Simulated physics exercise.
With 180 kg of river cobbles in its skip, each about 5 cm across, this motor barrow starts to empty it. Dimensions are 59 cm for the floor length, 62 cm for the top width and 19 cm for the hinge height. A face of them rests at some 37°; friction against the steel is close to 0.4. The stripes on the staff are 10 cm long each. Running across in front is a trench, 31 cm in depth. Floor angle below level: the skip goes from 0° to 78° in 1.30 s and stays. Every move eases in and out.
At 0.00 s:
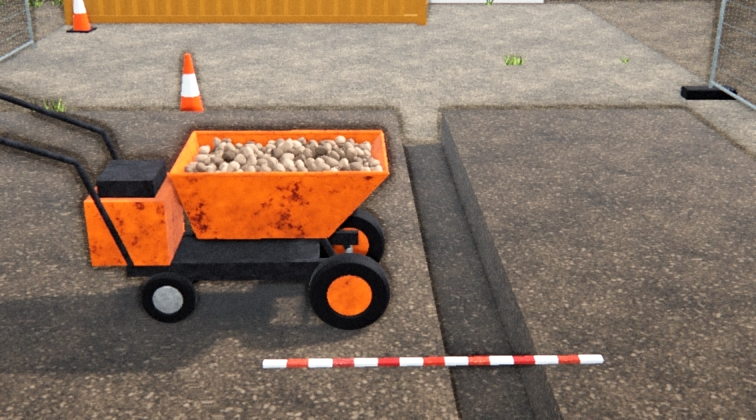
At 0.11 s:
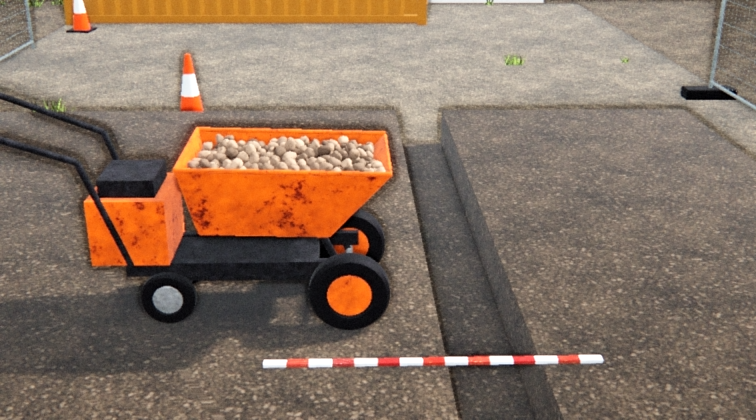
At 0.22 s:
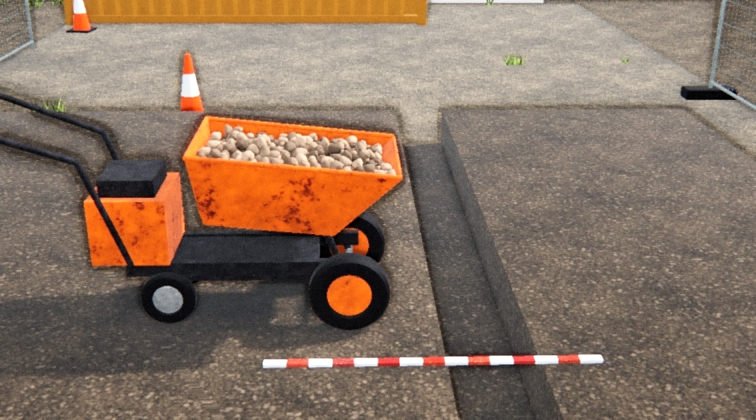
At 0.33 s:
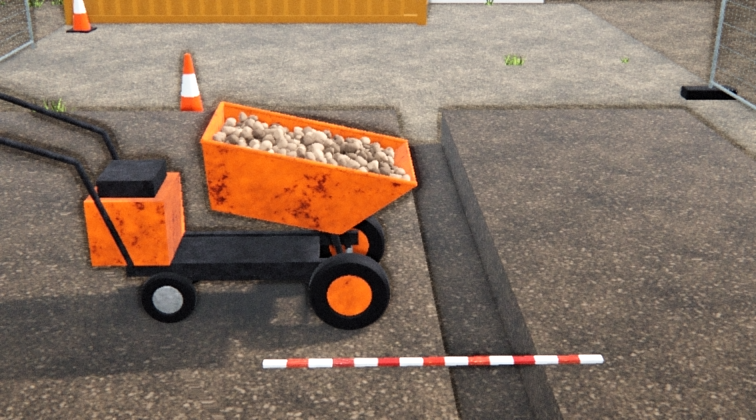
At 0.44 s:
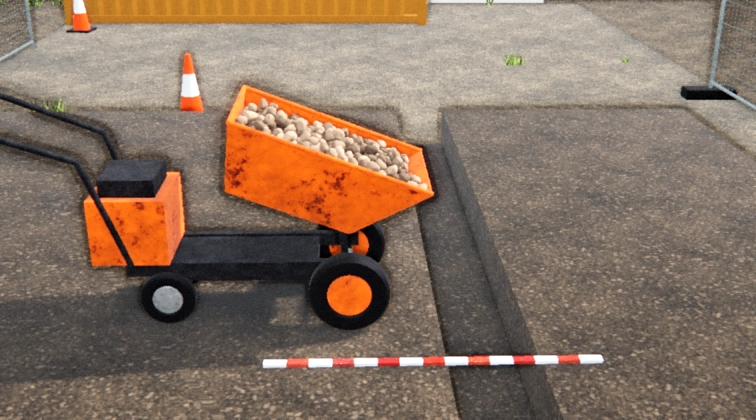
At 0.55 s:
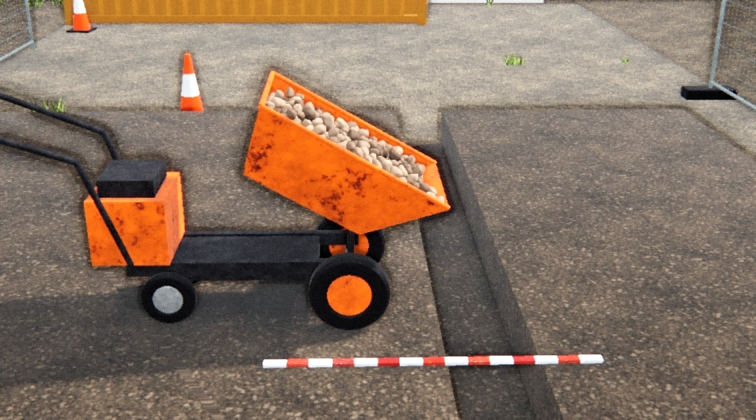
An orange motor barrow, its skip heaped with tan and brown cobbles, stands on rough dark ground left of a trench, seen from its side and slightly above. A red-and-white striped staff lies in front, with orange cones, a yellow-orange container and mesh fencing behind. The skip starts level, then its back rises steadily into a clear rightward tilt, carrying the cobbles, while wheels and camera stay still.
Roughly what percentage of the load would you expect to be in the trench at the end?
I'd expect around 58 per cent.
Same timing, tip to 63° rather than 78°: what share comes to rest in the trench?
It would be near 60 per cent.
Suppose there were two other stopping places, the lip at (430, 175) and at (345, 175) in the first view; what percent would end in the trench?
Roughly 20 per cent, then 95 per cent.
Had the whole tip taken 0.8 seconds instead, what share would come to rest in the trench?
With that timing, about 50 per cent.
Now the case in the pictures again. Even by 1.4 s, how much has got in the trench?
30 per cent or so by then.
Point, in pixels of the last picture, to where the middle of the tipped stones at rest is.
Centre estimate: Around (509, 325).
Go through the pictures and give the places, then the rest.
Lip at (388, 174), floor tilted 0°, highest stones at (296, 148), in the first picture.
Lip at (391, 175), floor tilted 2°, highest stones at (287, 147); the stones move at 0.3 m/s on average, in the second picture.
Lip at (401, 178), floor tilted 6°, highest stones at (252, 139); the stones move at 0.5 m/s on average, in the third picture.
Lip at (416, 185), floor tilted 13°, highest stones at (249, 125); the stones move at 0.7 m/s on average, in the fourth picture.
Lip at (432, 195), floor tilted 21°, highest stones at (264, 111); the stones move at 0.8 m/s on average, in the fifth picture.
The skip is at 30°, its lip at (449, 208); the top of the load is at (284, 100); the stones move at 0.9 m/s on average, in the sixth picture.
After 1.0 s the floor is at 66°; 98 % in the skip, 2 % in the trench; the foremost stones are at (495, 246).
After 1.4 s the floor is at 78°; 37 % in the skip, 32 % in the trench, 30 % past the trench; the foremost stones are at (626, 298).
After 1.8 s the floor is at 78°; 8 % in the skip, 50 % in the trench, 42 % past the trench; the foremost stones are at (721, 294).
After 3.7 s the floor is at 78°; 0 % in the skip, 58 % in the trench, 42 % past the trench; the foremost stones are past the picture's edge.
